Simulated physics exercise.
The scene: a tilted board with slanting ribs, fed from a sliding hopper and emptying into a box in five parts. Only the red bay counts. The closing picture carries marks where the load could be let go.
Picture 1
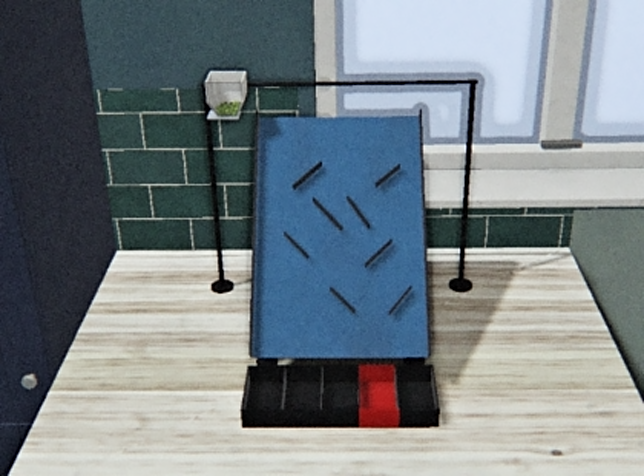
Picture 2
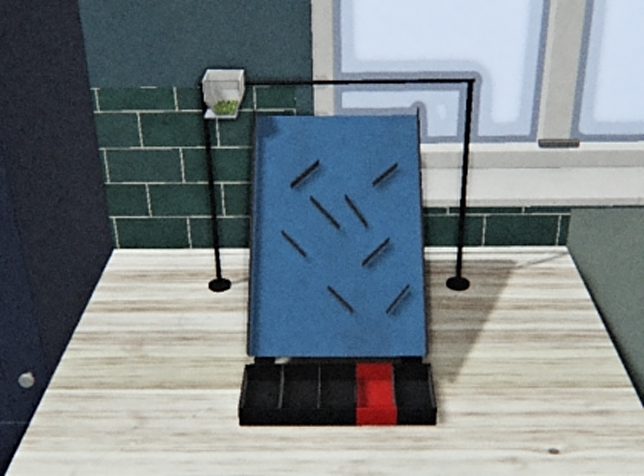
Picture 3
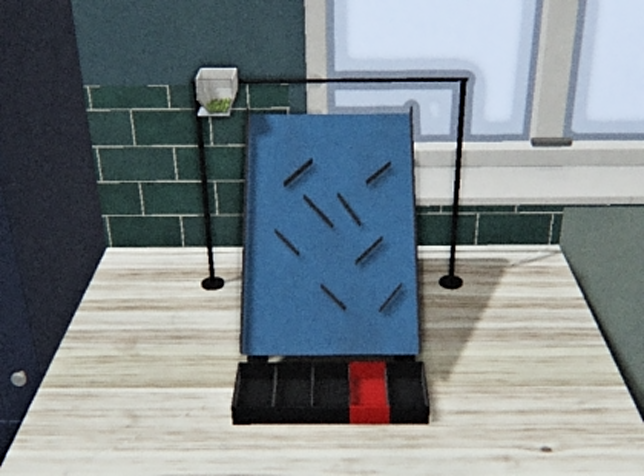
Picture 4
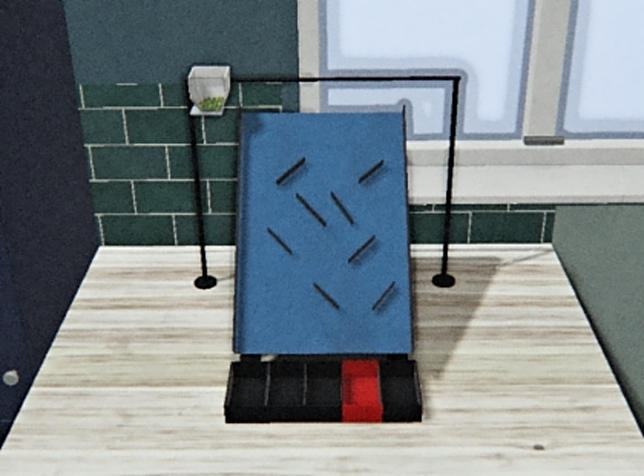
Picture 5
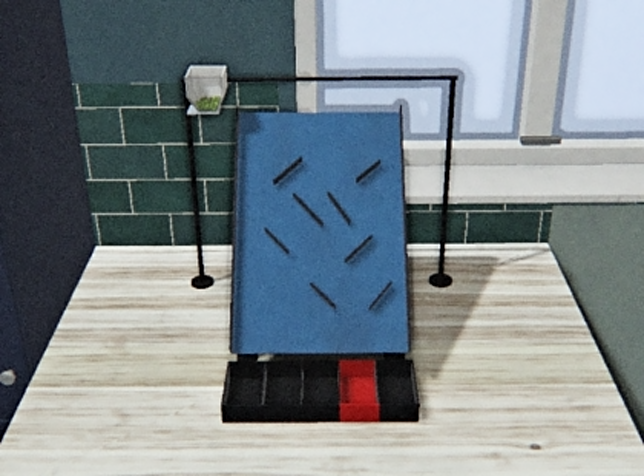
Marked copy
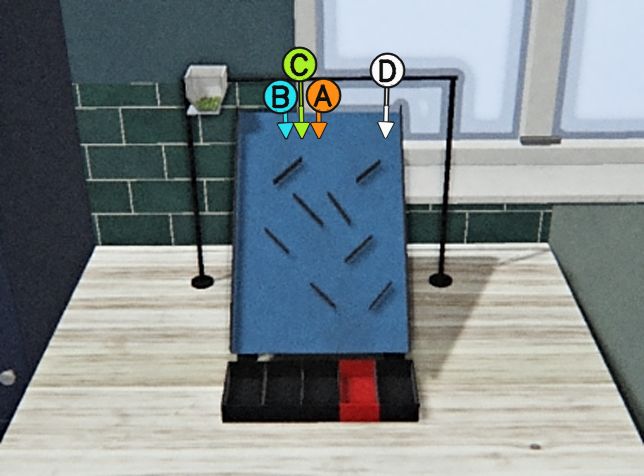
The camera drifts slightly, so the whole setup shifts a little leftward in view, ending with barely any movement. Throughout, the small hopper of green peas stays at the rail's left end above a tilted blue board with slanting ribs, and the five-part black box with one red bay remains empty below.
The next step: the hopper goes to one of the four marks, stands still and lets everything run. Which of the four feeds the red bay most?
It is A.
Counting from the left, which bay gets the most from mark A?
The fourth from the left.
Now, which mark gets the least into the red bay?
B.
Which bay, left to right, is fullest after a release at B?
The first from the left.
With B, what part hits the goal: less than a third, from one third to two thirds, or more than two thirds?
It is less than a third.
On the marked copy, mark A meets the board at (319, 132); mark B meets the board at (285, 132); mark C meets the board at (301, 132); mark D meets the board at (385, 132).
With A, close to two thirds in the red bay, close to a quarter in other bays, a small share outside the box.
With B, a small share in the red bay, the bulk in other bays, a small share outside the box.
With C, close to a third in the red bay, close to half in other bays, close to a quarter outside the box.
With D, close to a third in the red bay, close to half in other bays, close to a quarter outside the box.
